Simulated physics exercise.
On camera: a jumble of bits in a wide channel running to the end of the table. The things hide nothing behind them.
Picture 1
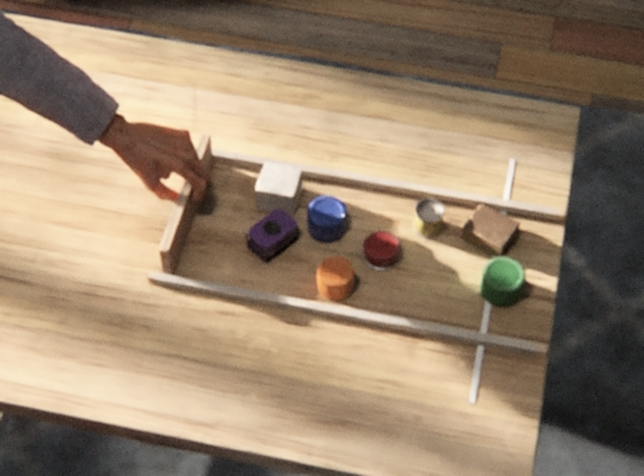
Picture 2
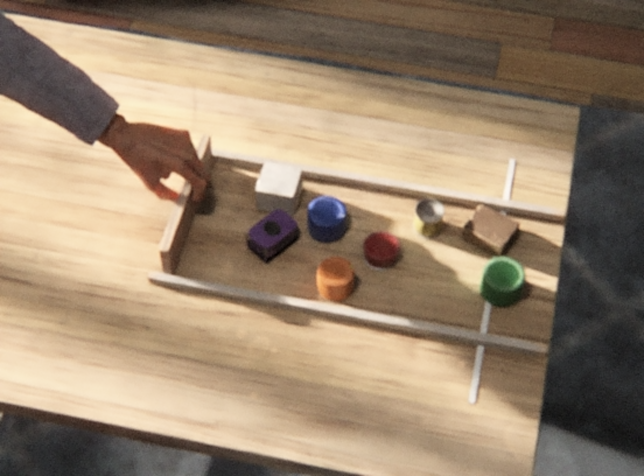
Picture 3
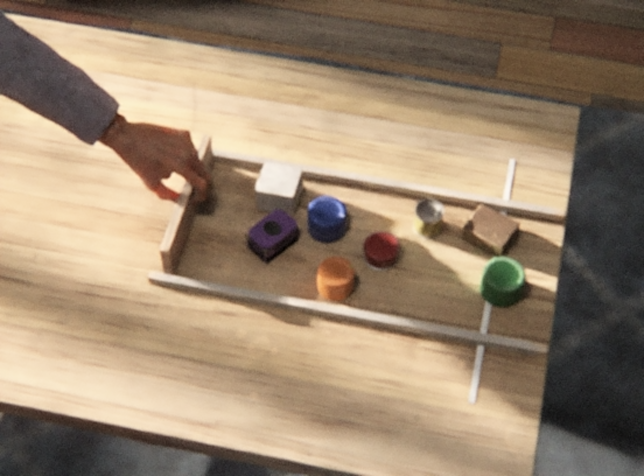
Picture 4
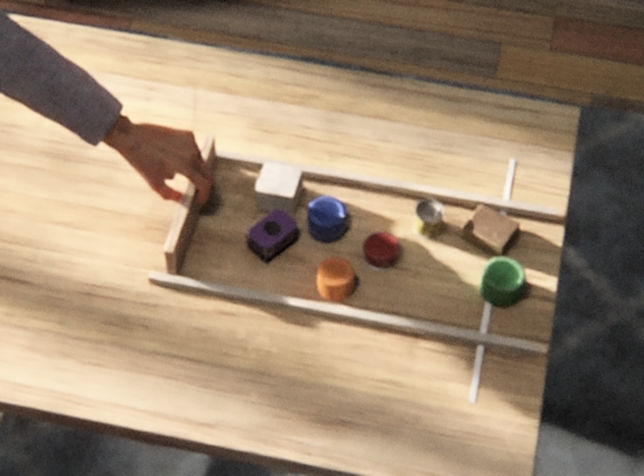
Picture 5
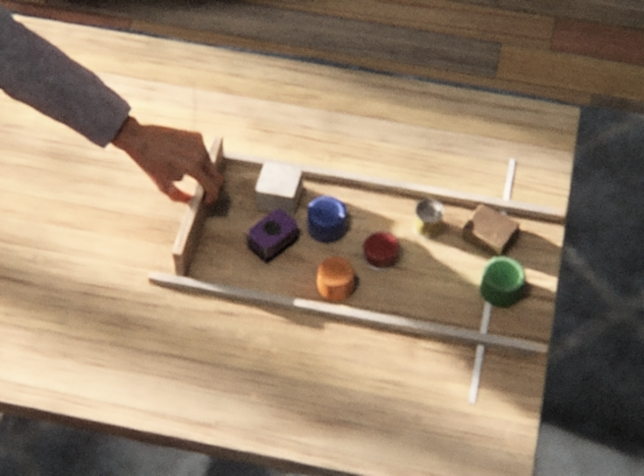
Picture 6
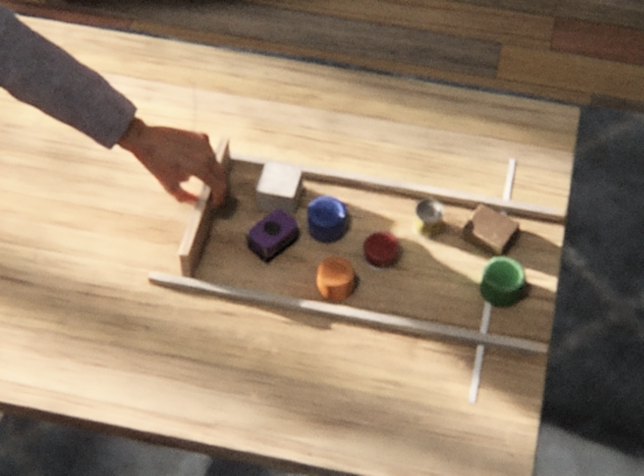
A hand reaching in from the upper left slowly slides an upright wooden board a short way to the right along a channel on a pale wooden table, seen from above at a slant. Between thin rails sit a white block, purple case, blue lid, orange lid, red tin, small yellowish tin, brown block and green lid, near a pale crosswise strip. These objects and the camera stay still.
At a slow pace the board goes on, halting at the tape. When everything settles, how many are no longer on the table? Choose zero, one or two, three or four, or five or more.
When everything settles, one or two are no longer on the table.
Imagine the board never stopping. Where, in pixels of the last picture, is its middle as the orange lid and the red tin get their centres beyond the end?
The orange lid puts it at (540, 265), the red tin at (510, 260).
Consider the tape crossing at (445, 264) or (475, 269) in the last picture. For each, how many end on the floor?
You'd count 0 the first time and 1 the second.
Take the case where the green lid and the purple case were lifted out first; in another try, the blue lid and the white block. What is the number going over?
1, then 0.
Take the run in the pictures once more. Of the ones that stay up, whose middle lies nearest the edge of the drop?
That is the yellow tin.
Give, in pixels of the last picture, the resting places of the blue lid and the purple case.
Final pixels, roughly: (545, 267) for the first, (508, 275) for the other.
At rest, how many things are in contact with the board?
The count in contact is 3.
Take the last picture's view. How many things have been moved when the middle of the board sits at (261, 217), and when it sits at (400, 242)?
Note: First position 2; second position 7.
Soon after, none off yet; green lid at rest near (503, 282); brown block at rest near (490, 231); yellow tin at rest near (429, 219).
In the end, the number that fall off is one or two; gone, brown block and green lid.
